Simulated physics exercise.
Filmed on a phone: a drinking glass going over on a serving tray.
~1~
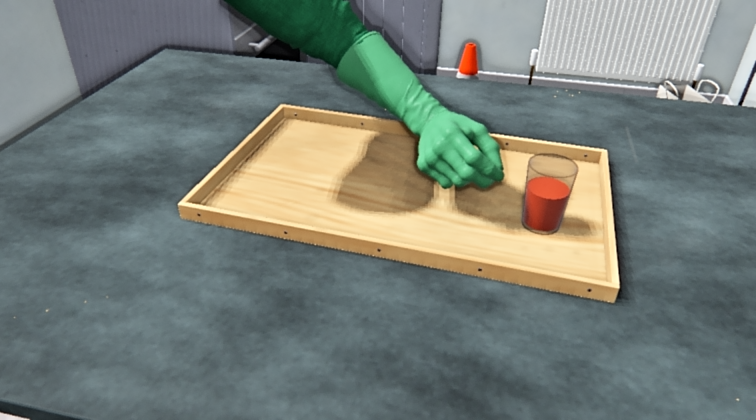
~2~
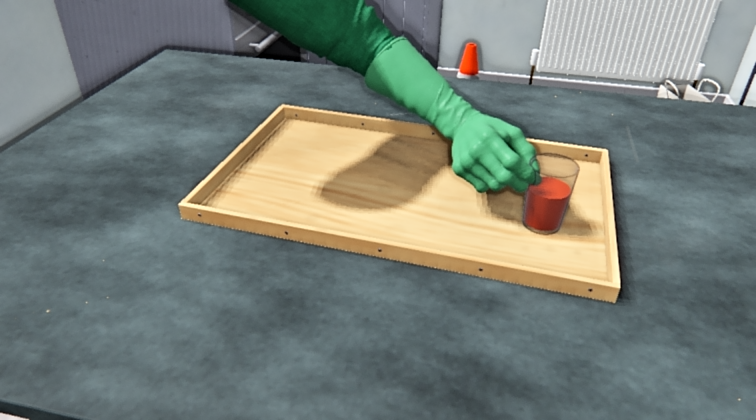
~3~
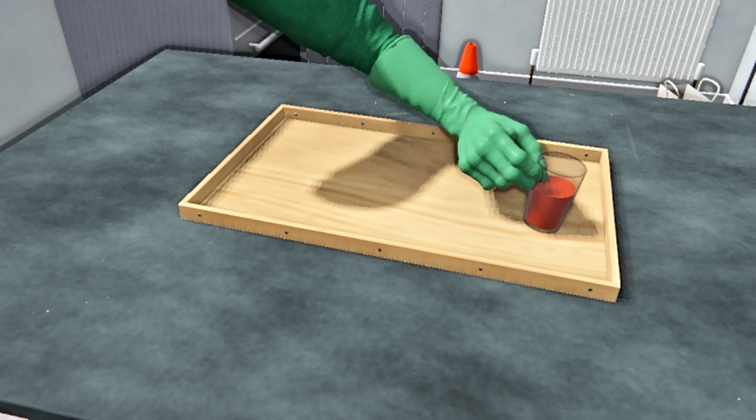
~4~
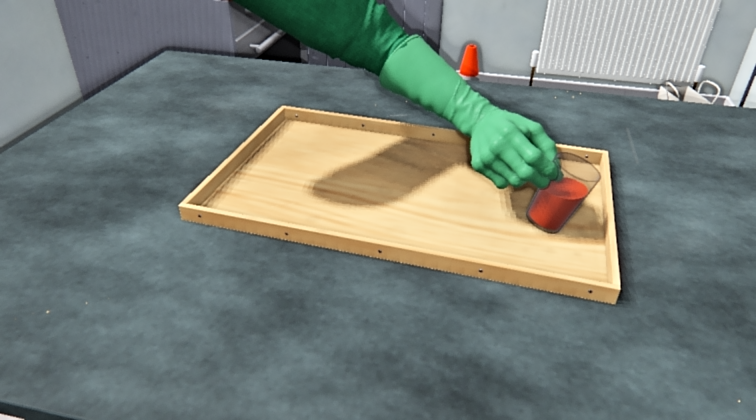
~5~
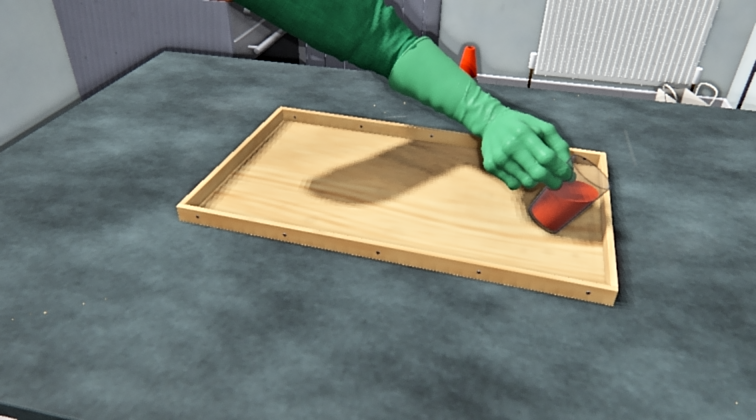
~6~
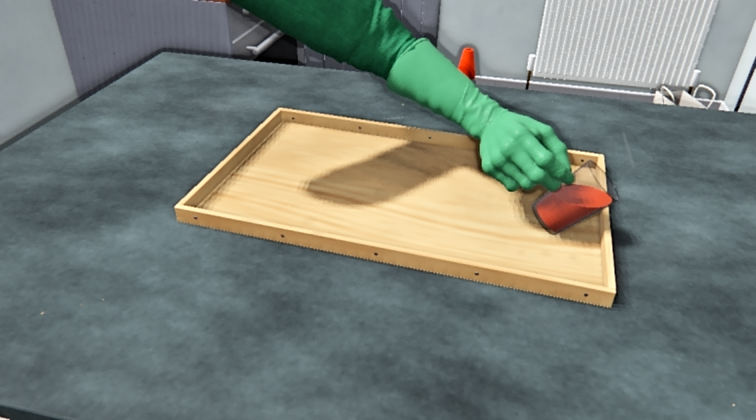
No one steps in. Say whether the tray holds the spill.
The tomato juice wets the top as well.
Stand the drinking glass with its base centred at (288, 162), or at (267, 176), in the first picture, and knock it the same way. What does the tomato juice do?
At the first place it is held by the rim, at the second it keeps within the tray.
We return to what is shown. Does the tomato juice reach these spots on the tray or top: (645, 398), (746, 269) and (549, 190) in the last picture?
First not reached, second soaked, third dry.
Soon after, the drinking glass lies across the rim; the puddle covers about as much as a plate; it is on the top, beyond the rim.
Later, the puddle covers about as much as a tray; it is on the top, beyond the rim.
In the end, the puddle covers about as much as a tray; it is on the top, beyond the rim.
